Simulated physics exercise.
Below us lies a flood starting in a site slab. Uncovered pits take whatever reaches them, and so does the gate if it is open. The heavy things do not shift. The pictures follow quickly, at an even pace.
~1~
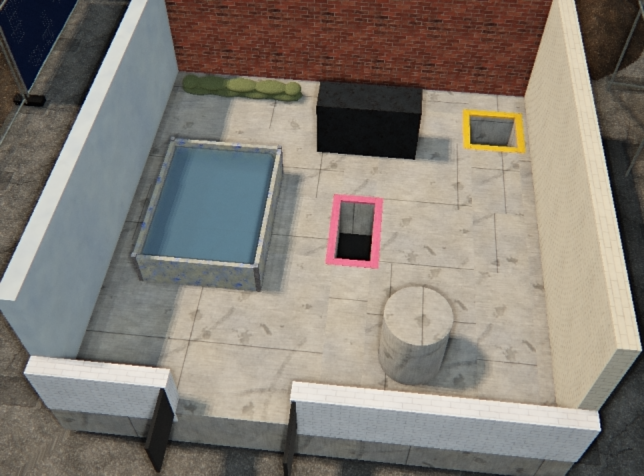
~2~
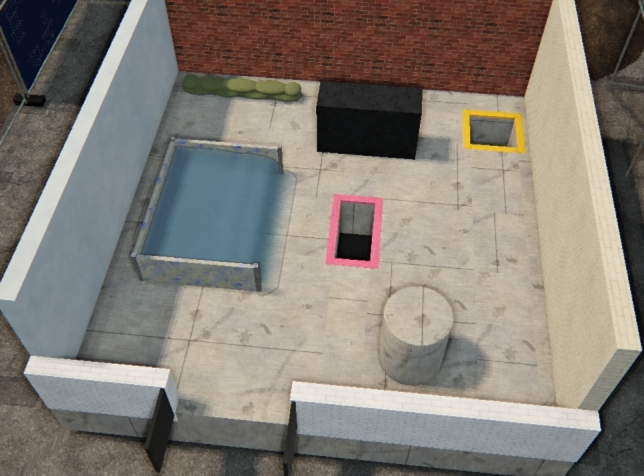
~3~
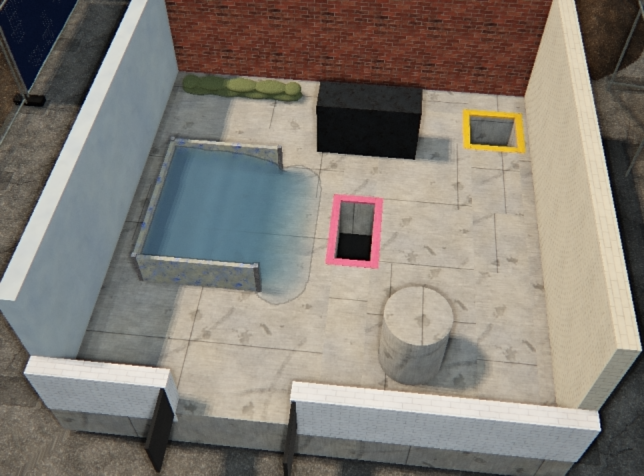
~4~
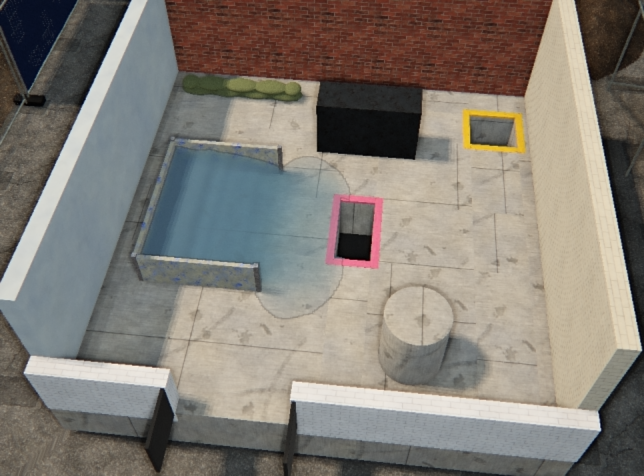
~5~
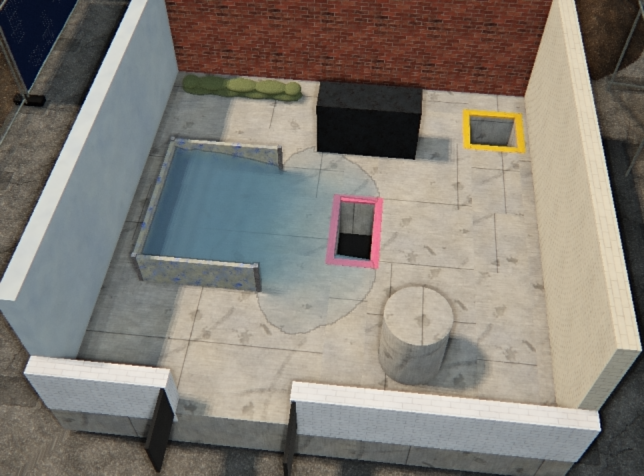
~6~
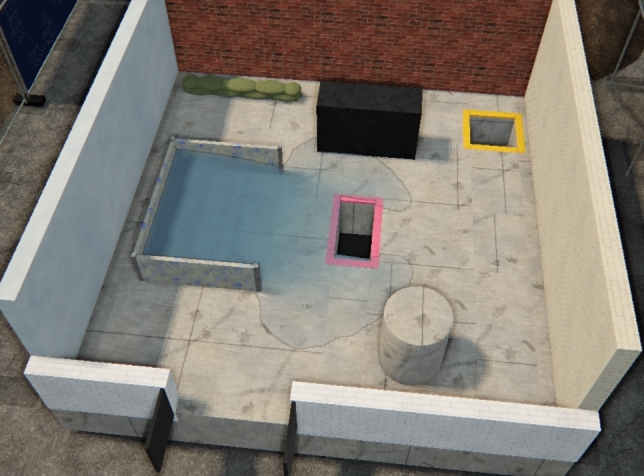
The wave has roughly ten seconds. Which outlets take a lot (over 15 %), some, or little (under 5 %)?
One by one: The gate takes under 5 %; the yellow pit takes between 5 and 15 %; the pink pit takes over 15 %.
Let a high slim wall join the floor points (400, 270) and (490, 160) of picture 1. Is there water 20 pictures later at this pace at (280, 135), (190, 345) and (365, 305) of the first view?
In that order: Free of water, not flooded, flooded.
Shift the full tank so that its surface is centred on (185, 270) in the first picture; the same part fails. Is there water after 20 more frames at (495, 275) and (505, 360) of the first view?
As listed: Flooded, awash.
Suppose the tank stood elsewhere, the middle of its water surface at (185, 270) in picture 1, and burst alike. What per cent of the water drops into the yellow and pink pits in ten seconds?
Parts in a hundred: Yellow 20, pink 30.
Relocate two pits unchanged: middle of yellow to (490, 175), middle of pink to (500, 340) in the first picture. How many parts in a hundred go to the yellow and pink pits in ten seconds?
Per cent: Yellow 30, pink 35.
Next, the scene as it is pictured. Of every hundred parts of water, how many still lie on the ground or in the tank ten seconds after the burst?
Close to 36 %.
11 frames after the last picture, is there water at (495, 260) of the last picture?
Answer: Covered.
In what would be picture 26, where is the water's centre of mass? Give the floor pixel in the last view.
At about (379, 252).
A moment on, water covers 30 % of the floor; the gate 0 %, the yellow pit 0 %, the pink pit 16 %.
Next, water covers 40 % of the floor; the gate 0 %, the yellow pit 0 %, the pink pit 28 %.
Then, water covers 45 % of the floor; the gate 0 %, the yellow pit 2 %, the pink pit 38 %.
Later, water covers 50 % of the floor; the gate 0 %, the yellow pit 6 %, the pink pit 46 %.
In the end, water covers 60 % of the floor; the gate 1 %, the yellow pit 9 %, the pink pit 54 %.
